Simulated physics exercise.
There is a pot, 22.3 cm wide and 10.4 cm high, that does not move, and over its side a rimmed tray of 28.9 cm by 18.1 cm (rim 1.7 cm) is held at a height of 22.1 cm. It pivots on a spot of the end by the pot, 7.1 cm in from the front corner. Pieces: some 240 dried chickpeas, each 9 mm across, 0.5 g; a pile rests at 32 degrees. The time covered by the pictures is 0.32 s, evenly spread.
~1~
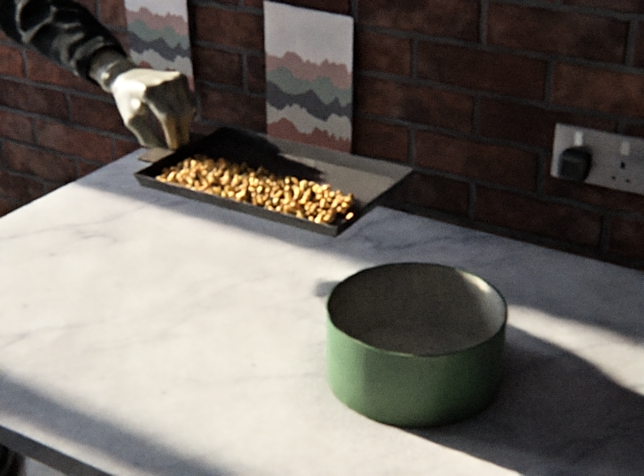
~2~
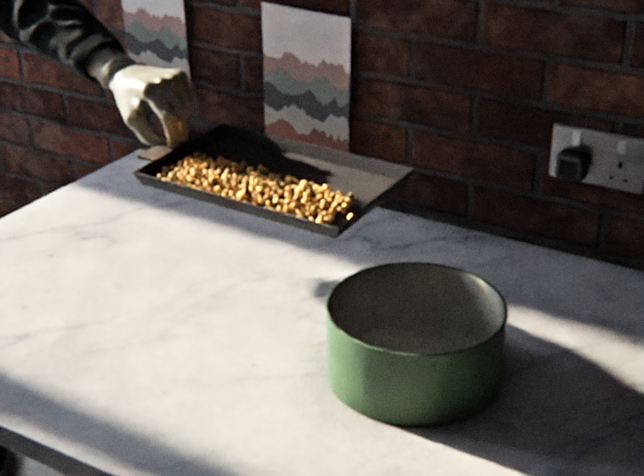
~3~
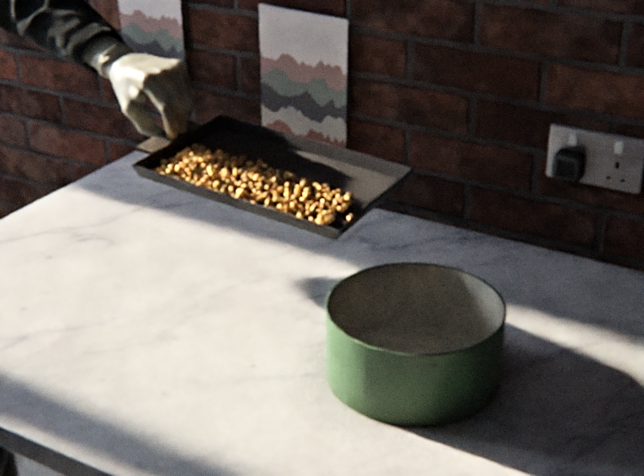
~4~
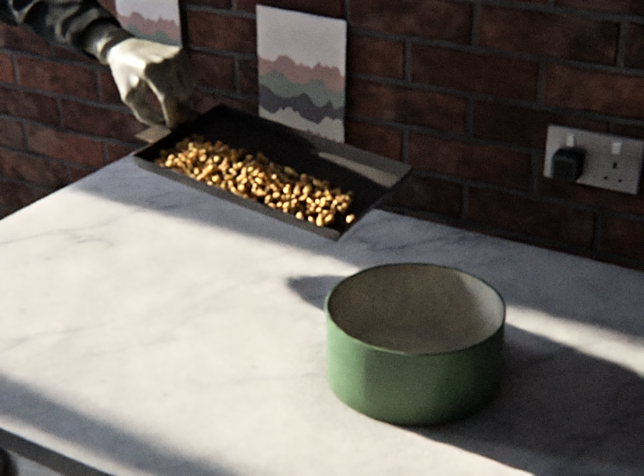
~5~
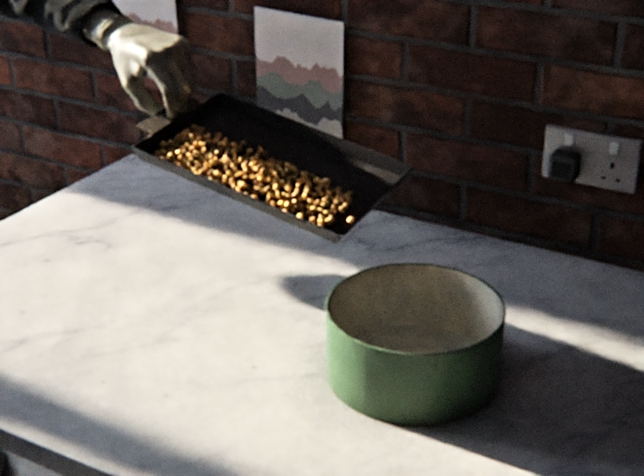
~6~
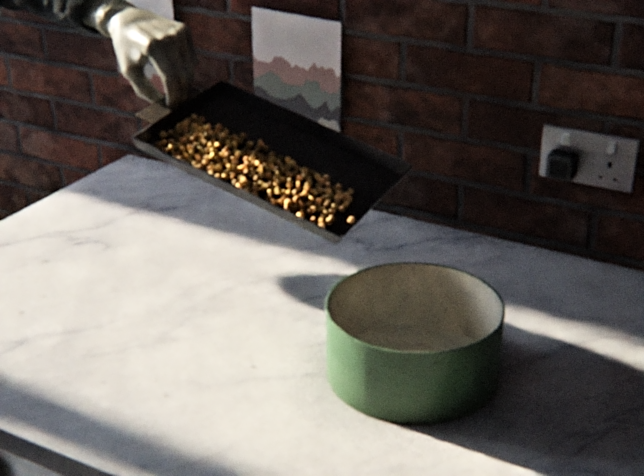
To begin with, a dark rimmed tray holding a pile of small golden pieces sits nearly level behind a green pot on a marble counter, a hand at its left end. The hand then gradually raises that end, tilting the tray down toward the right, while the pile stays largely in place.
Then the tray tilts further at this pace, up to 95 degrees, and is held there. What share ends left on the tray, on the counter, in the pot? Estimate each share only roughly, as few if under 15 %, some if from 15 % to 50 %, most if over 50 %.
Roughly: Left on the tray few, counter some, pot most.
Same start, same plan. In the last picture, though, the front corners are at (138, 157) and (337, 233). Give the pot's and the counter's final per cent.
That works out as pot 40 and counter 60.
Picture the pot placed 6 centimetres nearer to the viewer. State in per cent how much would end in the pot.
Estimated share: Around 100 in a hundred.
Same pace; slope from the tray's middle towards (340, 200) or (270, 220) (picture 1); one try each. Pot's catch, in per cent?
About 95 per cent on the first try and 25 per cent on the second.
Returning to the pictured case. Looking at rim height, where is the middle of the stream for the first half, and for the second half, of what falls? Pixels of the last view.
(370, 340) or so first, later (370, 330).
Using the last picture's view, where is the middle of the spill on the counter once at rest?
Look close to (355, 444) in the last picture.
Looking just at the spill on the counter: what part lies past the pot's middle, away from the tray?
I'd put it at close to 50 per cent.
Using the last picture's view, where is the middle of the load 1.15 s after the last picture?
Around (361, 282).
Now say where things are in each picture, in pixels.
Tray tilt 0 degrees, front corners at (141, 173) and (335, 224); middle of the pieces at (252, 190); pot at (416, 305), in the first frame.
Tray tilt 1 degrees, front corners at (141, 171) and (336, 225); middle of the pieces at (252, 189), in the second frame.
Tray tilt 4 degrees, front corners at (140, 164) and (336, 226), lowest corner right front; middle of the pieces at (251, 186), in the third frame.
Tray tilt 7 degrees, front corners at (140, 155) and (337, 228), lowest corner right front; middle of the pieces at (251, 181), in the fourth frame.
Tray tilt 11 degrees, front corners at (140, 147) and (338, 230), lowest corner right front; middle of the pieces at (252, 176), in the fifth frame.
Tray tilt 14 degrees, front corners at (140, 137) and (338, 232), lowest corner right front; middle of the pieces at (252, 171); pot at (415, 304), in the sixth frame.
Then, 0.69 s after the last picture, tilt 52 degrees; the tray holds 100 %, the pot 0 %.
Then, 1.15 s after the last picture, tilt 77 degrees; the tray holds 40 %, the pot 25 %.
Then, 1.68 s after the last picture, tilt 95 degrees; the tray holds 0 %, the pot 70 %.
In the end, tray 0 %, counter 30 %, pot 70 %.
